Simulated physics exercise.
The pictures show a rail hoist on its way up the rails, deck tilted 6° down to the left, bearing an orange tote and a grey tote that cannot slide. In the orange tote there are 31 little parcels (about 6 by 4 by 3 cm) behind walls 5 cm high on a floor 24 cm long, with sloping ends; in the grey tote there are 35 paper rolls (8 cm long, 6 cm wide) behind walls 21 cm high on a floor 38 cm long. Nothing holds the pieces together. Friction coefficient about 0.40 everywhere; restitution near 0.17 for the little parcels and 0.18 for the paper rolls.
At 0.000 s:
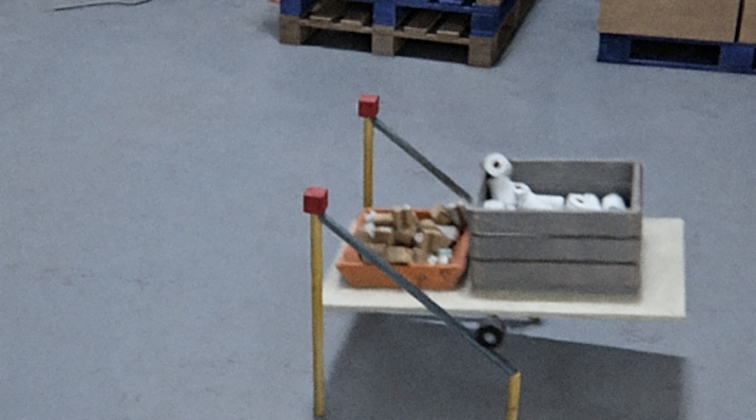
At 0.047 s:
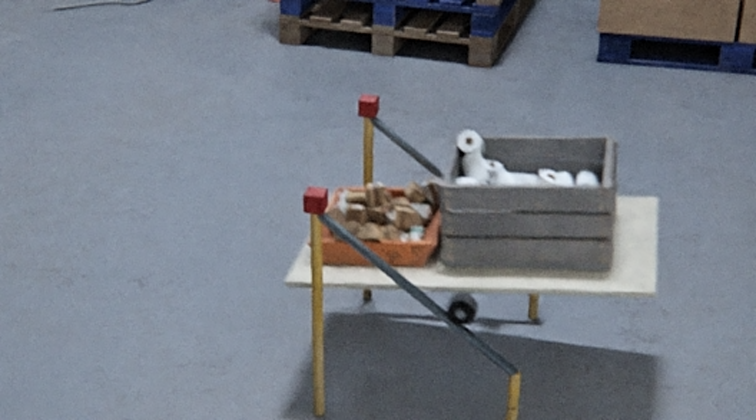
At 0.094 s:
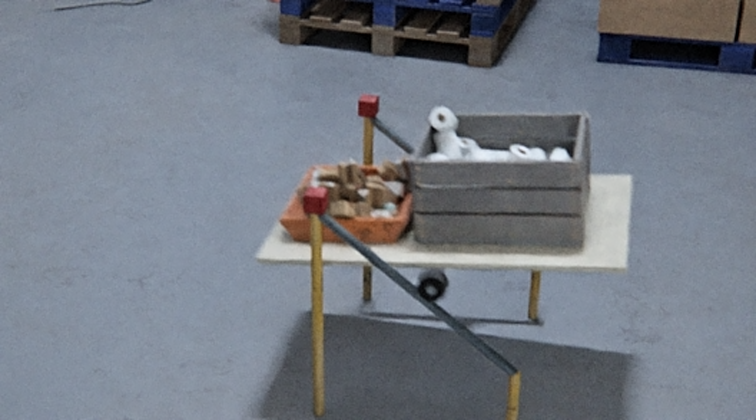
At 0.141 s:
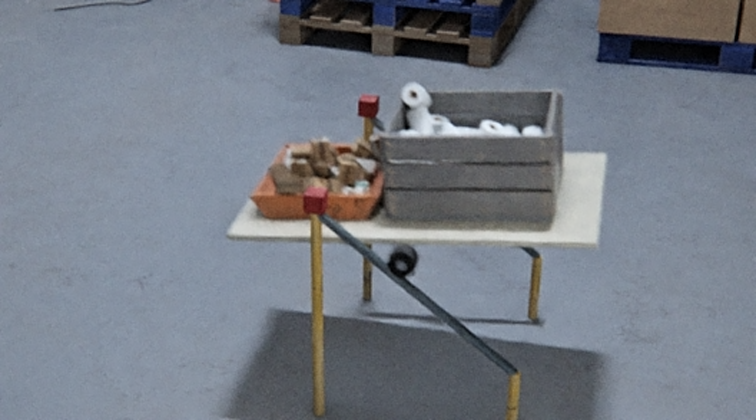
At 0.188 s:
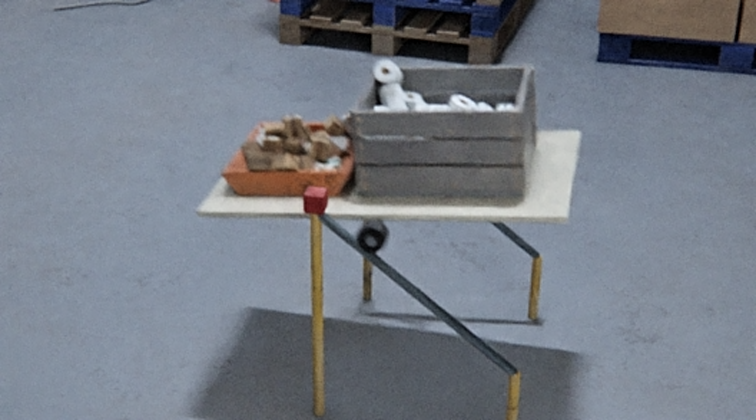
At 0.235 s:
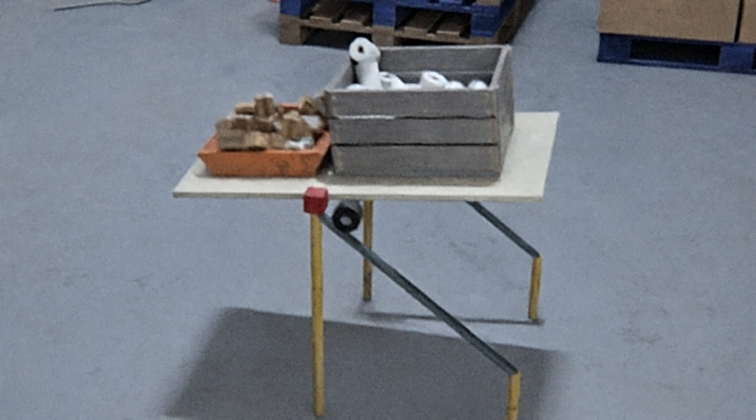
On a grey concrete floor, seen from slightly above by a still camera, blue and brown pallets and cardboard boxes stand along the back. A pale board on a small dark wheel sits between sloping dark rails with yellow posts and red end blocks, carrying an orange tote of brown parcels left of a grey tote of white rolls. The board climbs steadily up and leftward along the rails, both totes riding with it.
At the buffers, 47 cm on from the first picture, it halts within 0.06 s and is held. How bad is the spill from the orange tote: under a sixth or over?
It sheds over a sixth of them.
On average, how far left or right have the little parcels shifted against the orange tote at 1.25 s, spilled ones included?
Some 50 cm leftwards.
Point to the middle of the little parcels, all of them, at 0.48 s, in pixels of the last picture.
Near (187, 121).
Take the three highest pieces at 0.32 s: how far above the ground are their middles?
Some 92 cm up.
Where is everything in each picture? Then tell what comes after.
In the first frame (each is followed by its nearest rim corner in this view), orange tote, (459, 266); grey tote, (632, 211); moved 0 cm; none out.
The second frame shows orange tote, (431, 242); grey tote, (603, 186); moved 9 cm.
The third frame shows orange tote, (402, 219); grey tote, (573, 161); moved 19 cm.
The fourth frame shows orange tote, (373, 195); grey tote, (544, 136); moved 28 cm.
The fifth frame shows orange tote, (344, 171); grey tote, (514, 110); moved 38 cm.
The sixth frame shows orange tote, (320, 151); grey tote, (489, 89); moved 46 cm; none out.
After 0.32 s, orange tote 27 in, 4 out and grey tote 34 in, 1 out.
After 0.48 s, orange tote 10 in, 21 out and grey tote 34 in, 1 out.
After 0.70 s, orange tote 7 in, 24 out and grey tote 33 in, 2 out.
Outcome (at 1.25 s), orange tote 7 in, 24 out and grey tote 33 in, 2 out. Asked share, 24 of 31, 77 per cent.
